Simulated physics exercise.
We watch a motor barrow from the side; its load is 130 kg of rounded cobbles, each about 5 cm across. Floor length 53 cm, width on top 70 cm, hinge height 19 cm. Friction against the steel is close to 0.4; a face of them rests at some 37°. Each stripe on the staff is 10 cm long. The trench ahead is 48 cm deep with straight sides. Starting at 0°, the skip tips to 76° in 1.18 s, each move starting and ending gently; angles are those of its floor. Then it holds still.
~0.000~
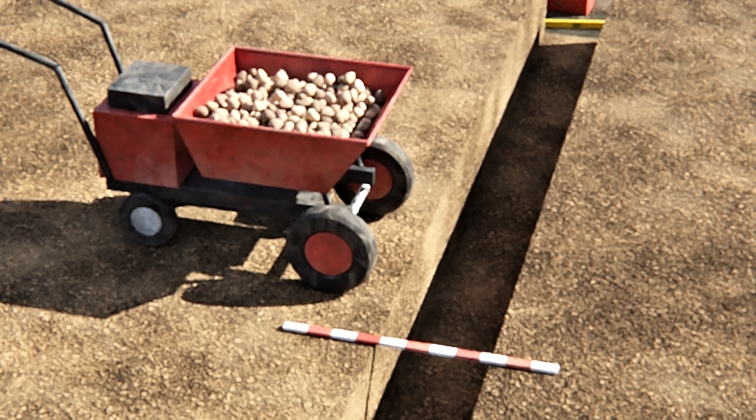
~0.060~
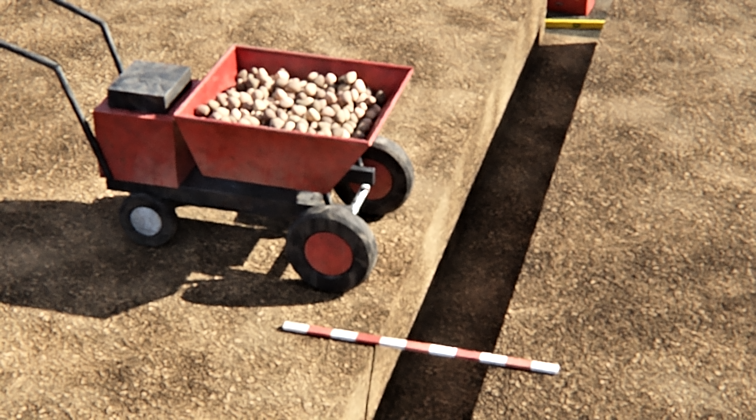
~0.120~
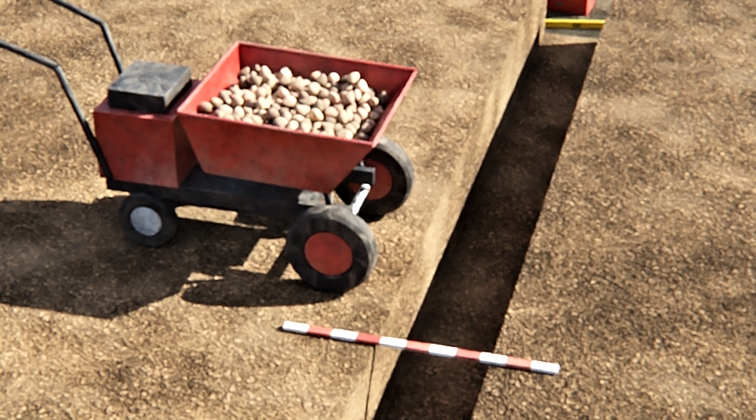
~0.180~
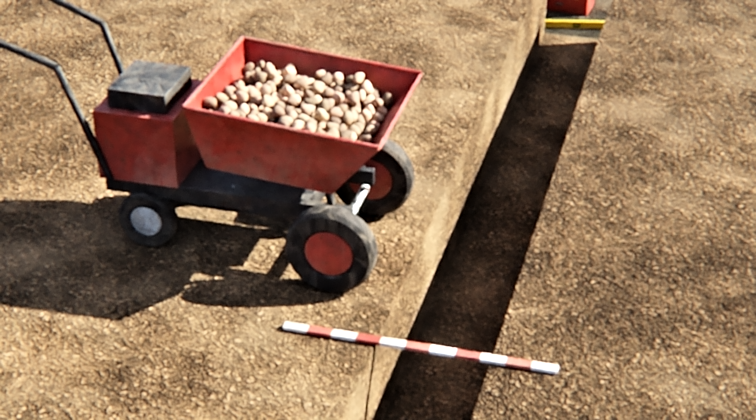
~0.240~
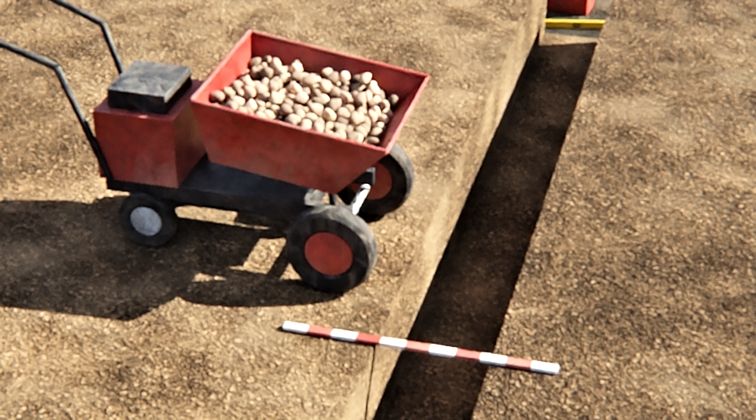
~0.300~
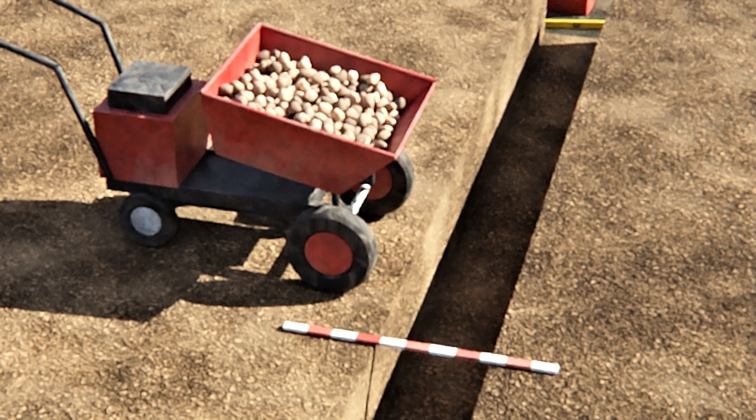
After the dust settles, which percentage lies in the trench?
Some 58 per cent of it.
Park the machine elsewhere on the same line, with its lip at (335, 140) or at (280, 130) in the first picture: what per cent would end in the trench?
About 90 and 100 per cent.
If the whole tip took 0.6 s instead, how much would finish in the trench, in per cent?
Then about 40 per cent.
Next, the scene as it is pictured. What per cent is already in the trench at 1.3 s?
About 20 per cent by then.
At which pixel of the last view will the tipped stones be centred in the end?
Their middle is at about (509, 345).
After 0.9 s the floor is at 64°; 100 % in the skip; the foremost stones are at (473, 224).
After 1.3 s the floor is at 76°; 54 % in the skip, 20 % in the trench, 26 % past the trench; the foremost stones are at (610, 286).
After 1.6 s the floor is at 76°; 20 % in the skip, 38 % in the trench, 42 % past the trench; the foremost stones are at (715, 317).
After 3.6 s the floor is at 76°; 0 % in the skip, 58 % in the trench, 42 % past the trench; the foremost stones are past the picture's edge.
